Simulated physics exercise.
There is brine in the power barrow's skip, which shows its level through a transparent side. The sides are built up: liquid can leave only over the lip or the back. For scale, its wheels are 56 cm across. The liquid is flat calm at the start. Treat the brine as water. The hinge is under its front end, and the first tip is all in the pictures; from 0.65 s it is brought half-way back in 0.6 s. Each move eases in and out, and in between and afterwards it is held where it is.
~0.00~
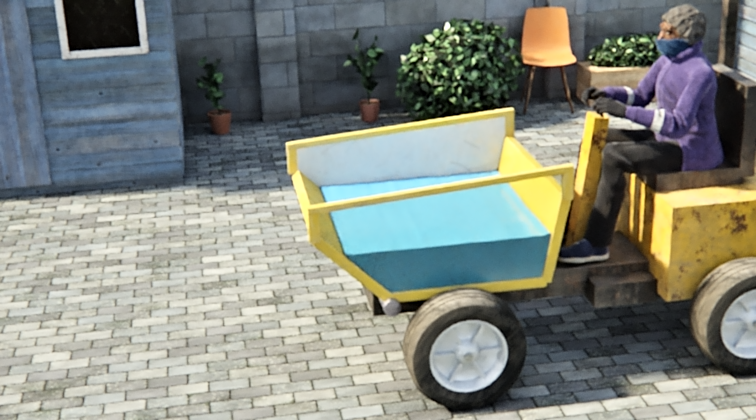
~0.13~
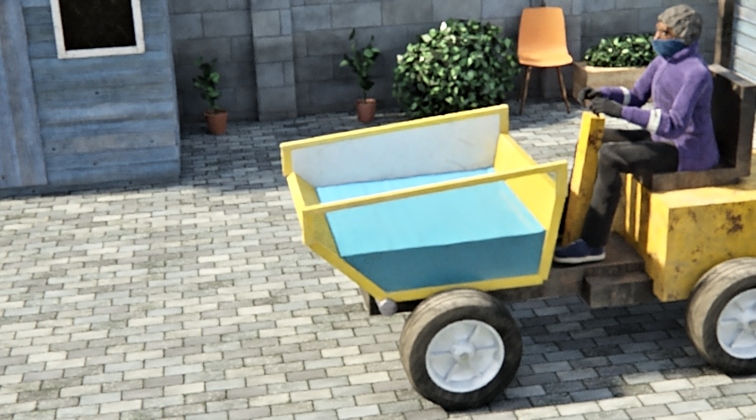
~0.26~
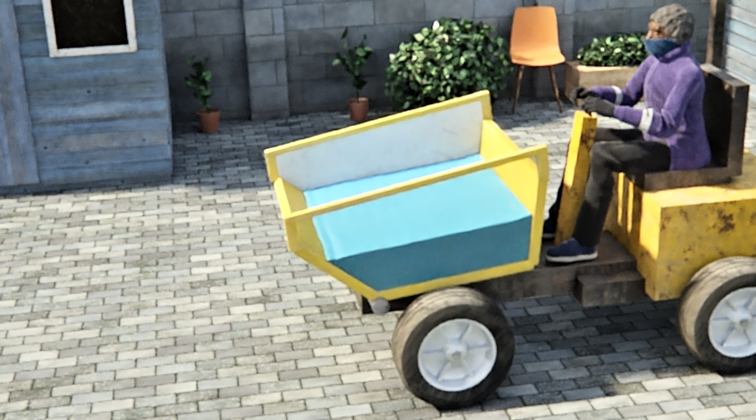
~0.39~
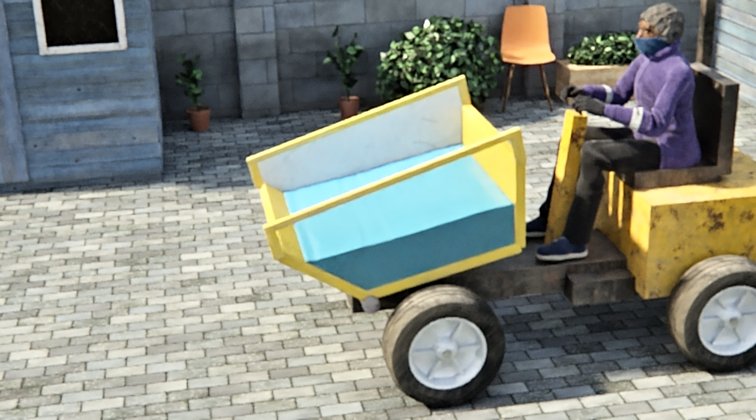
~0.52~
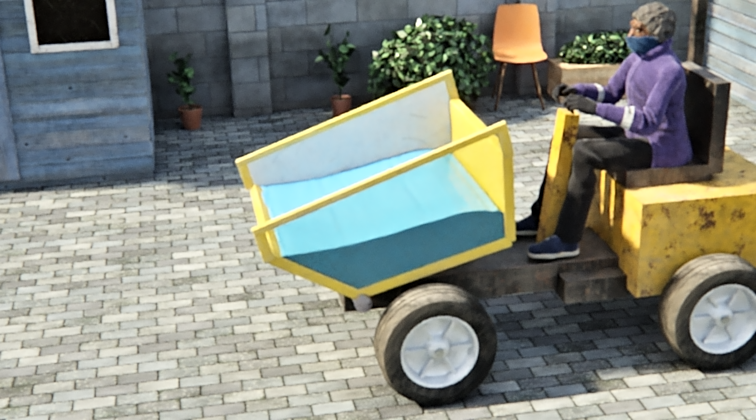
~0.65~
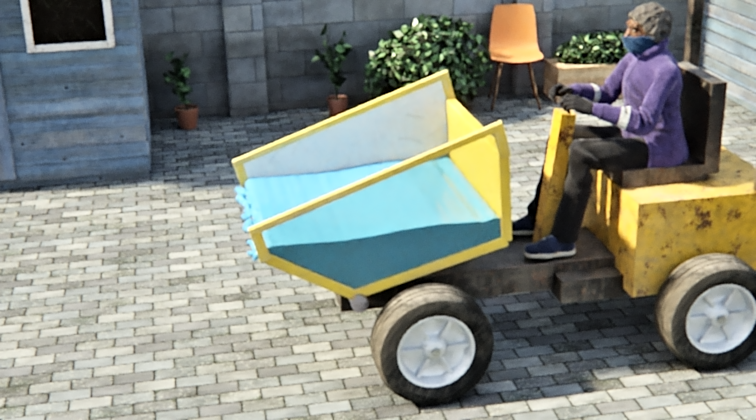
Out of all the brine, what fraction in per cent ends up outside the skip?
Roughly 27 per cent of the brine is lost.
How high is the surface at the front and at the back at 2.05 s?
About 14 cm in front and 18 cm behind.
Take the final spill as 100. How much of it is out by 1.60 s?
About 80 per cent.
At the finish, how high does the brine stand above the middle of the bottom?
About 12 cm.
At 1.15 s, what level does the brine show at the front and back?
Front 24 cm, back 4 cm.
Then, 1.15 s in, the skip is at 8° forwards, the surface stands 24 cm on the front, 4 cm on the back; the loss stands at 19 per cent, over the front.
Then, 1.60 s in, the skip is at 8° forwards, the surface stands 19 cm on the front, 13 cm on the back; the loss stands at 22 per cent, over the front.
Then, 2.05 s in, the skip is at 8° forwards, the surface stands 15 cm on the front, 17 cm on the back; the loss stands at 22 per cent, over the front.
Then, 4.14 s in, the loss stands at 27 per cent, over the front, 45 of 168 litres.
